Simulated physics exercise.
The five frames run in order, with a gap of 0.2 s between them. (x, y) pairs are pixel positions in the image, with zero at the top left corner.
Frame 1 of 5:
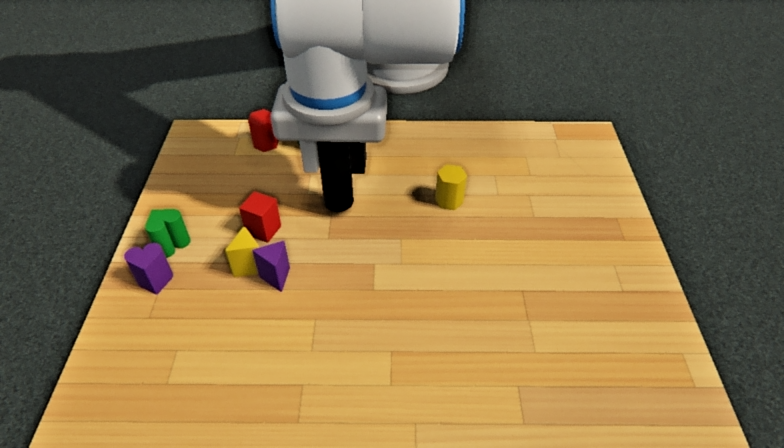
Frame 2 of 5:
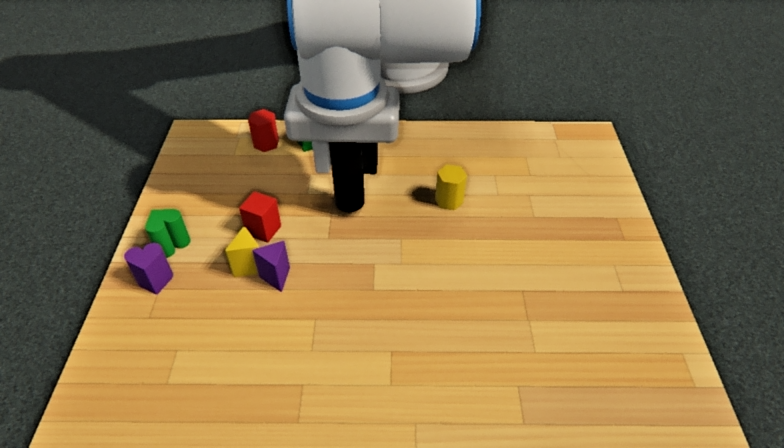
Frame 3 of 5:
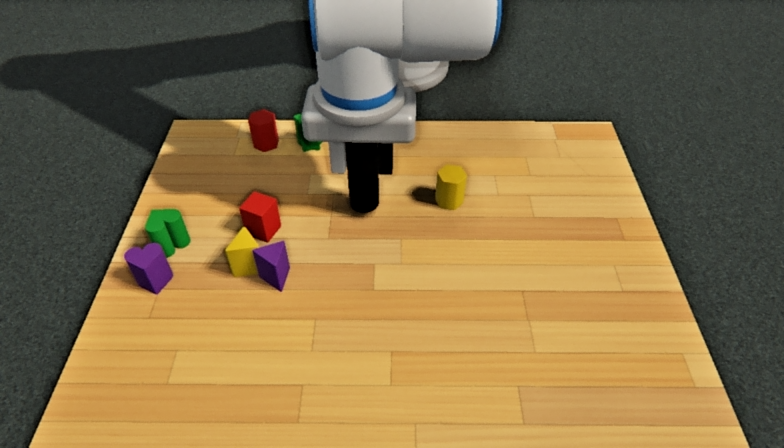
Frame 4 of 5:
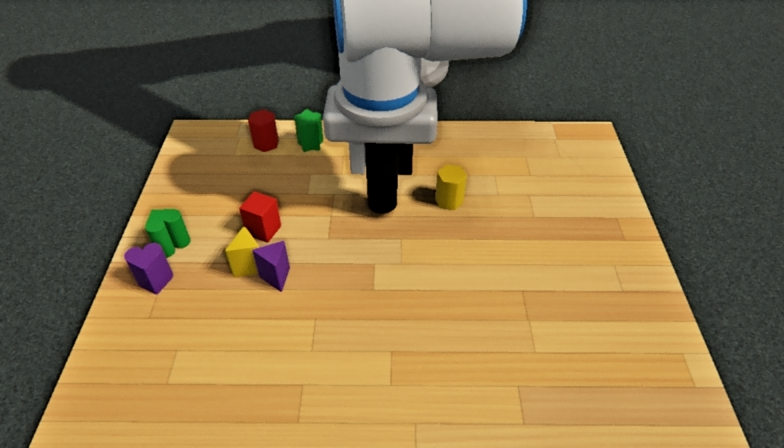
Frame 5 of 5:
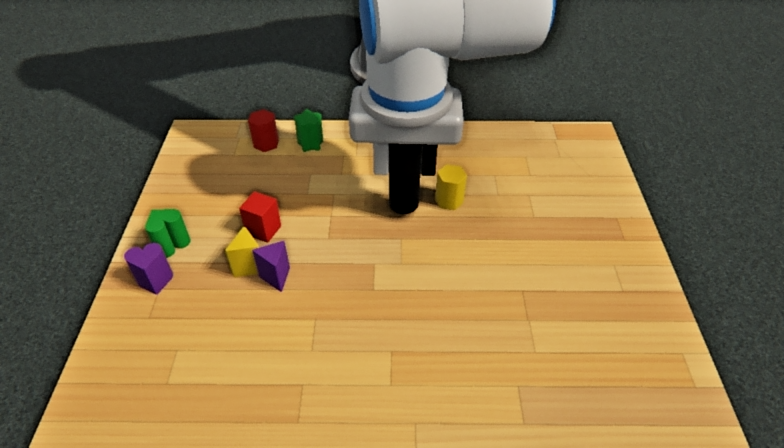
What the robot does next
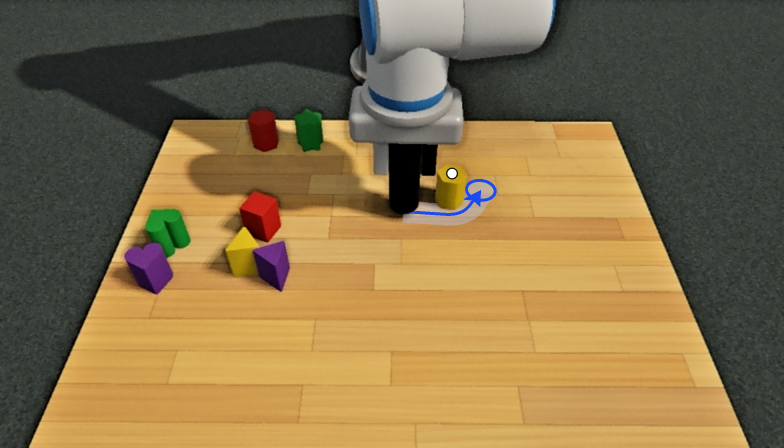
A light wooden tabletop on a dark grey floor is seen from above and in front, with the camera still. Red and green blocks sit at the back left, green, purple, red and yellow blocks cluster at the left, and a yellow block stands right of a white robot arm's black bar. The arm slides the upright bar steadily rightward, closing most of the gap to the motionless yellow block.
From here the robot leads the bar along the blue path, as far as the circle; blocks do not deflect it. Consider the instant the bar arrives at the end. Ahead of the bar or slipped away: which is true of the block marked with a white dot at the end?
The bar should keep driving it forward.
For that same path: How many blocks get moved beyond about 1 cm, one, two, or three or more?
I foresee one block being moved.
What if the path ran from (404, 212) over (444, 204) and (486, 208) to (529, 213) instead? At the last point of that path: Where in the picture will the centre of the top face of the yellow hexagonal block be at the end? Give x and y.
Expect it around (505, 163).
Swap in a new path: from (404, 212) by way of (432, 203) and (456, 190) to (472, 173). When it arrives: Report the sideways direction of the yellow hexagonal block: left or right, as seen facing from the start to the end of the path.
It will end up to the right.
Drawn move, from (404, 212) by way of (436, 214) and (466, 209) to (481, 190); the dot is on the yellow hexagonal block.
What follows on the original path. One third of the way, bar (437, 206); yellow hexagonal block (457, 172), turned 20° anticlockwise.
Two thirds of the way, bar (468, 201); yellow hexagonal block (475, 162), turned 75° anticlockwise.
At the end, bar (482, 183); yellow hexagonal block (483, 144), turned 100° anticlockwise.
